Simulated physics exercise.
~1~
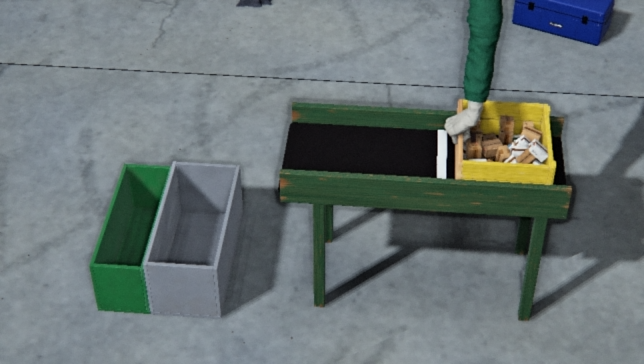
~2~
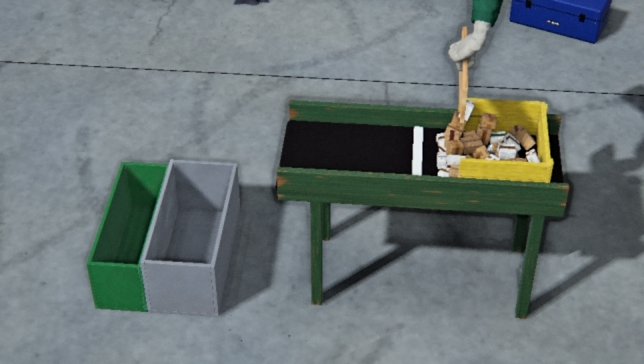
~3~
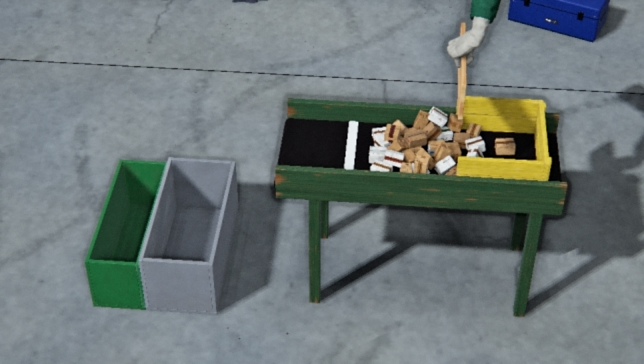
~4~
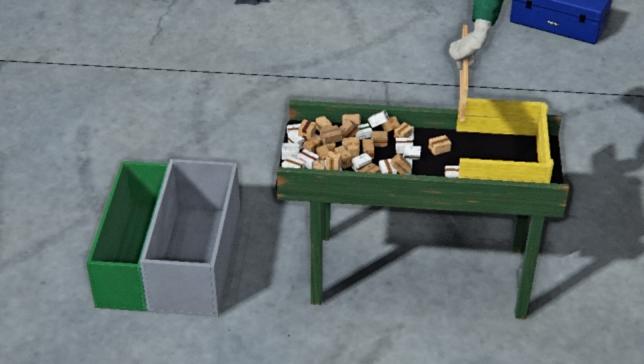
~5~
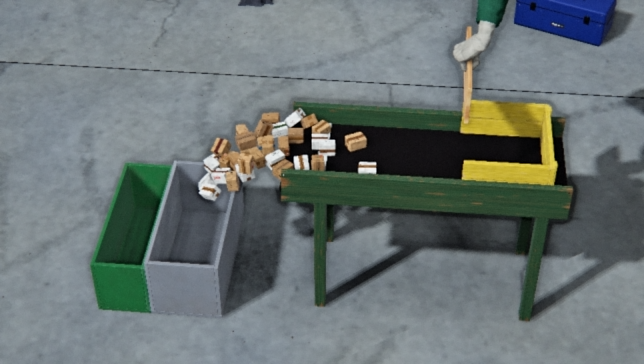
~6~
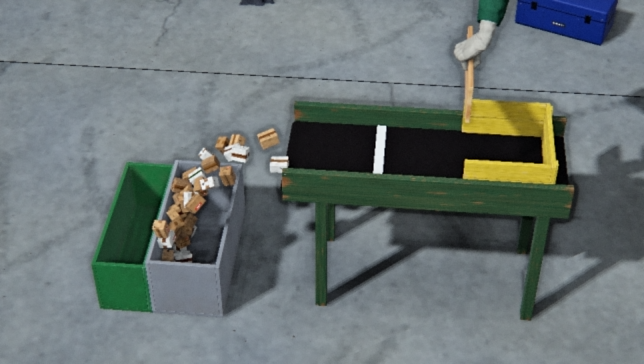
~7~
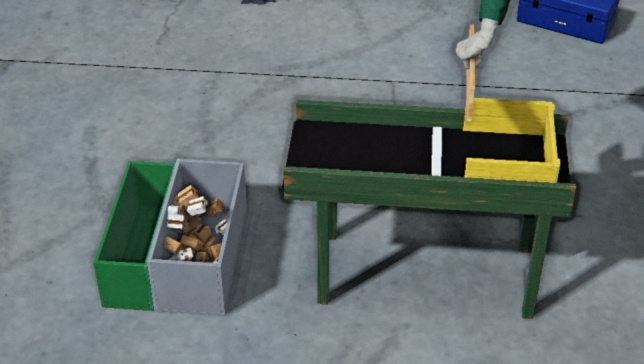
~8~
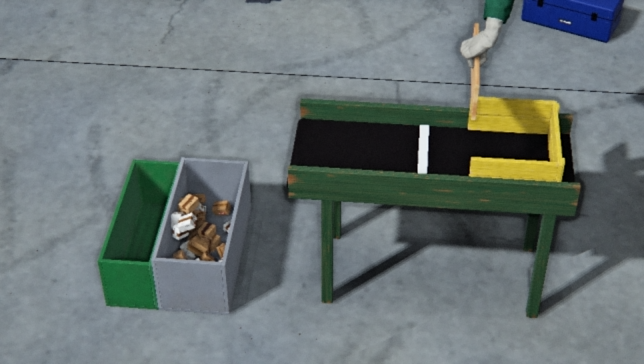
Small brown and white parcels ride the belt left and all drop into the grey bin.
